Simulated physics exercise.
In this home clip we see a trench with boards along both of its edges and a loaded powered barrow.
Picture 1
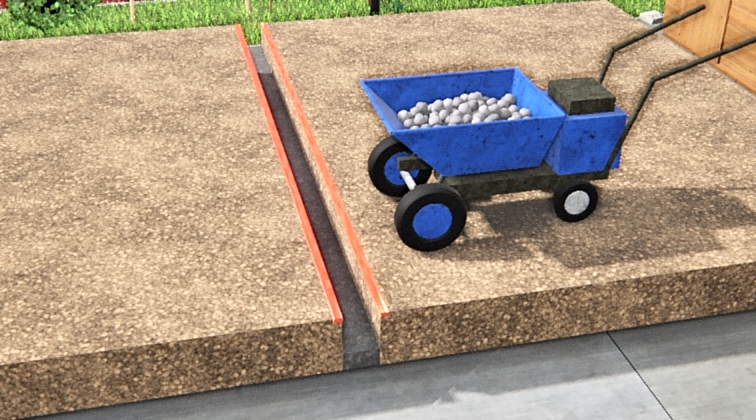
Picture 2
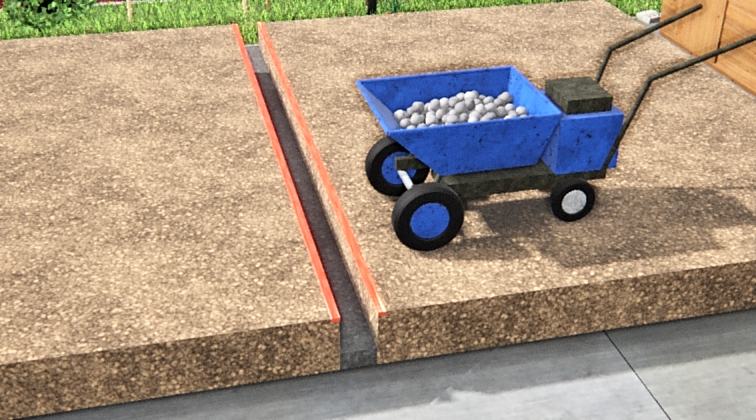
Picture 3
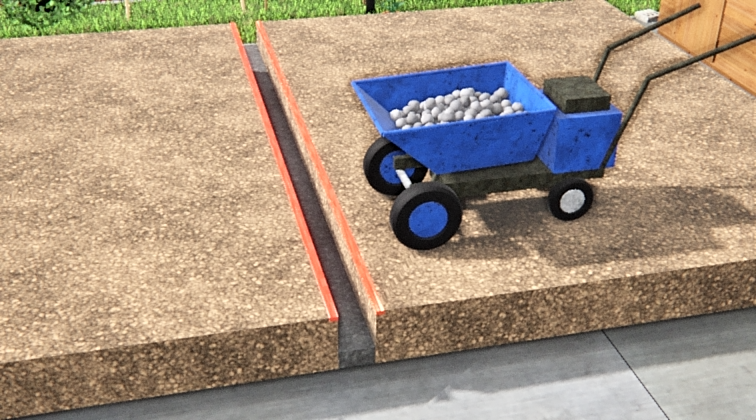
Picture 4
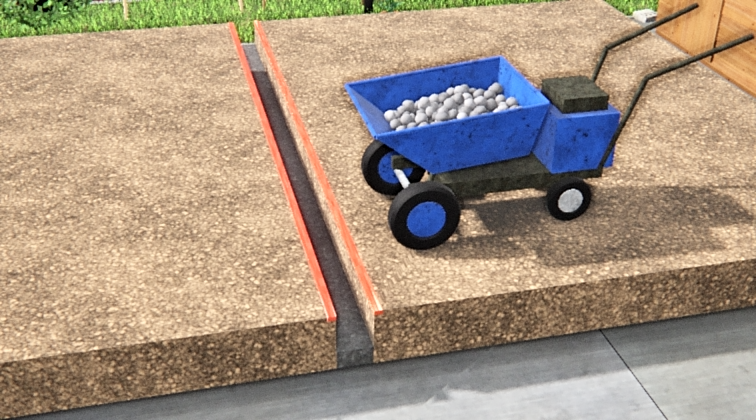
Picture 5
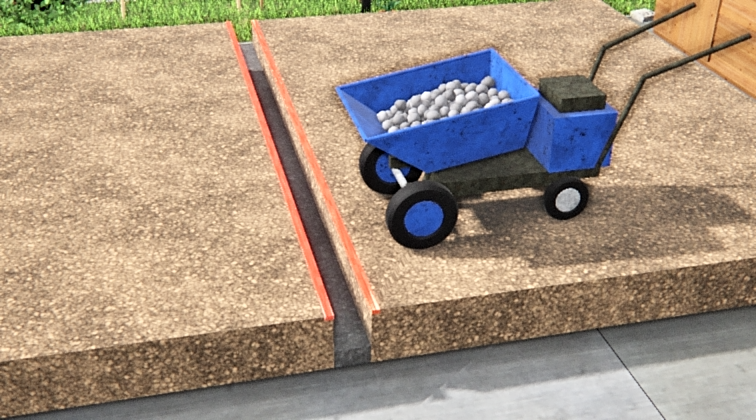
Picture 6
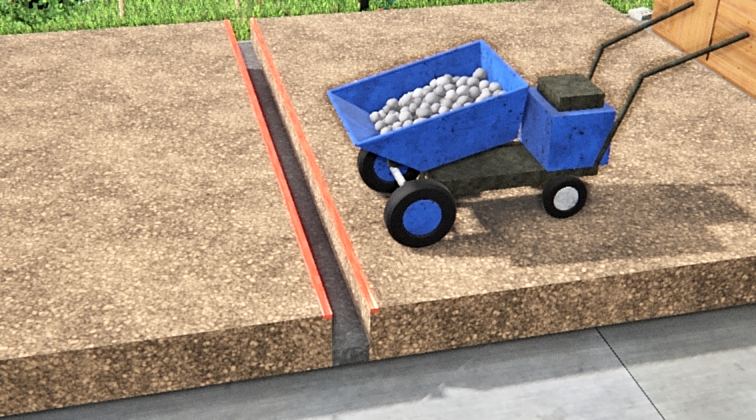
A blue powered barrow loaded with round grey cobbles stood on brown ground to the right of a narrow, board-edged trench, and its skip slowly tilted forward, the front lip swinging left toward the trench.
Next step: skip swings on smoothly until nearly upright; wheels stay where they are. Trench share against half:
Under.
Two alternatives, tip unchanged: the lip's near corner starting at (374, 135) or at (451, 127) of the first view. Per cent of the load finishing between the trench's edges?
0 %, then 70 %.
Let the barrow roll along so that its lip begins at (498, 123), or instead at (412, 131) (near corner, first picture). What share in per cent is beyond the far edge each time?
0 % for the first, 60 % for the second.
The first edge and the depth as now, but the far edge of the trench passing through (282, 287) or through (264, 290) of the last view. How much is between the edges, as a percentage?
70 % and 90 %, give or take.
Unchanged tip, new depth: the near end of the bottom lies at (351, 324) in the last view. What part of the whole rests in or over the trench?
Around 0 per cent.
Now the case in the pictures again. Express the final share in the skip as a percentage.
Roughly 10 per cent.
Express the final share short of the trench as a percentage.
About 0 %.
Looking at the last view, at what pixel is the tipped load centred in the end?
Around (242, 231).
Just after the last frame, skip tipped steeply; every one in the skip.
A moment on, skip tipped right over; the larger part in the skip; roughly a quarter beyond it; just a few falling.
Further on, skip tipped right over; about a tenth in the skip; the larger part beyond it.
When it is over, skip tipped right over; about a tenth in the skip; not one in or heaped over the trench; the larger part beyond it.
